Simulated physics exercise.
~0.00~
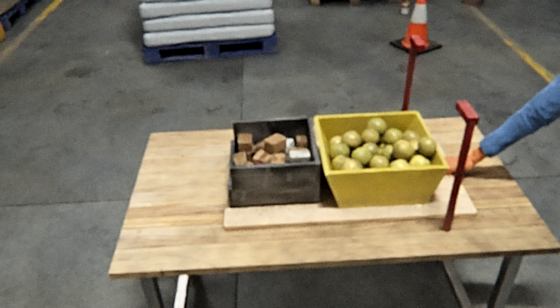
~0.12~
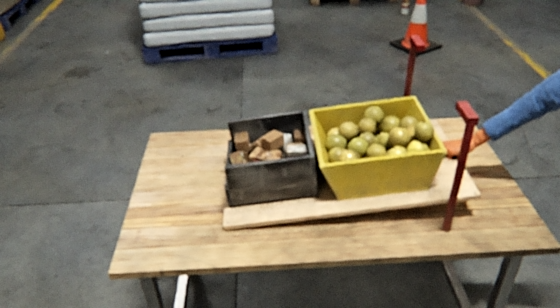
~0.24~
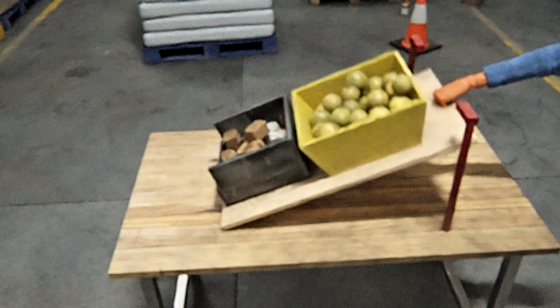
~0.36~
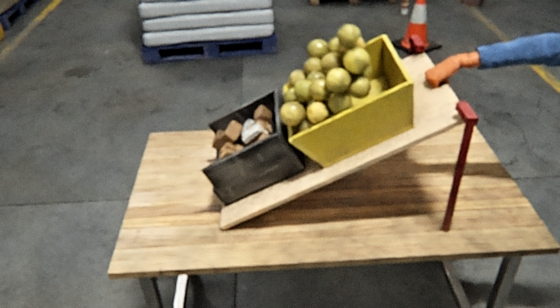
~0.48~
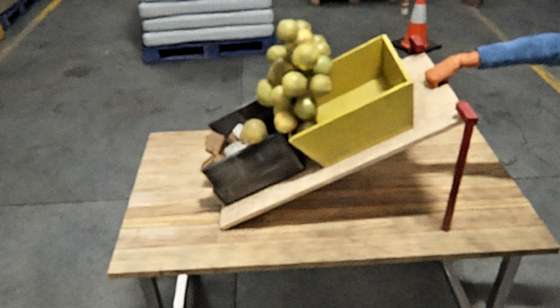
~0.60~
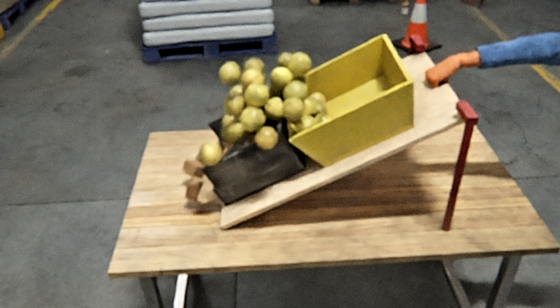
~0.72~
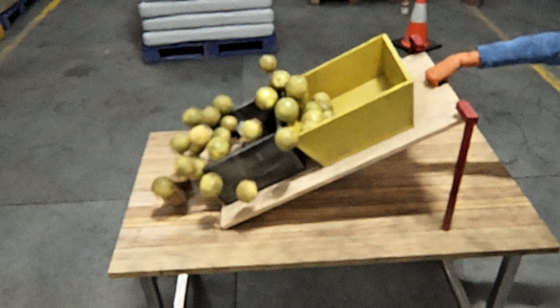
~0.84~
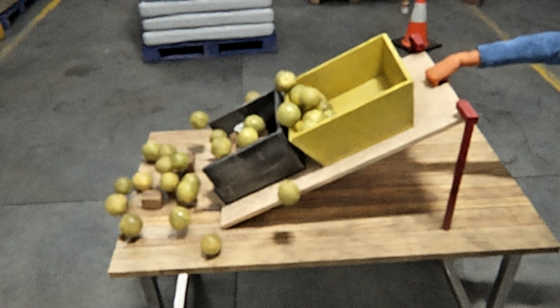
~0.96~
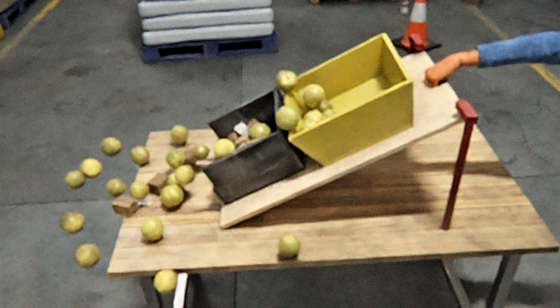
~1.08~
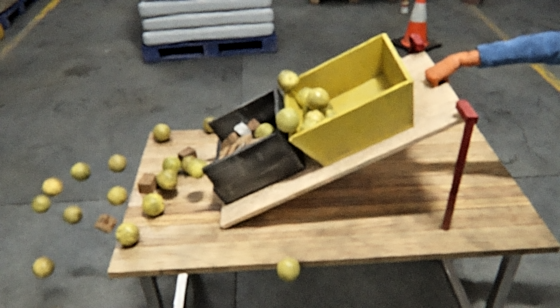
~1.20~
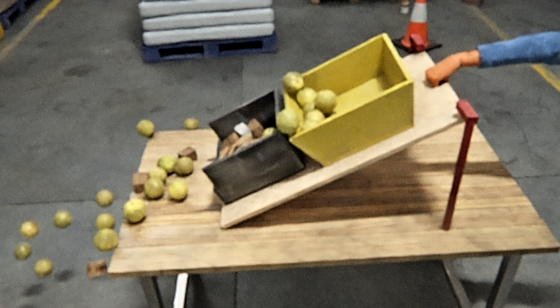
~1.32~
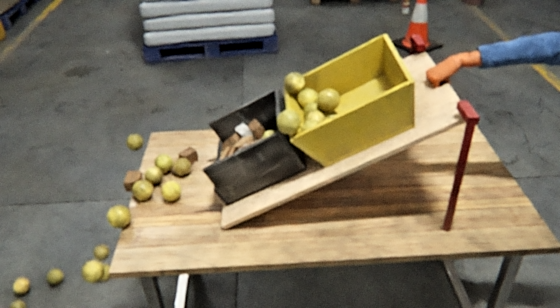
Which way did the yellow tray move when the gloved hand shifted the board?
The yellow tray moved up, tilting along with the board as its right end rose.
A gloved hand raised the right end of a board on a table, and most of the yellow apples tumbled left over the black tray; some dropped off the table with a few little parcels, while a handful stayed in the yellow tray.
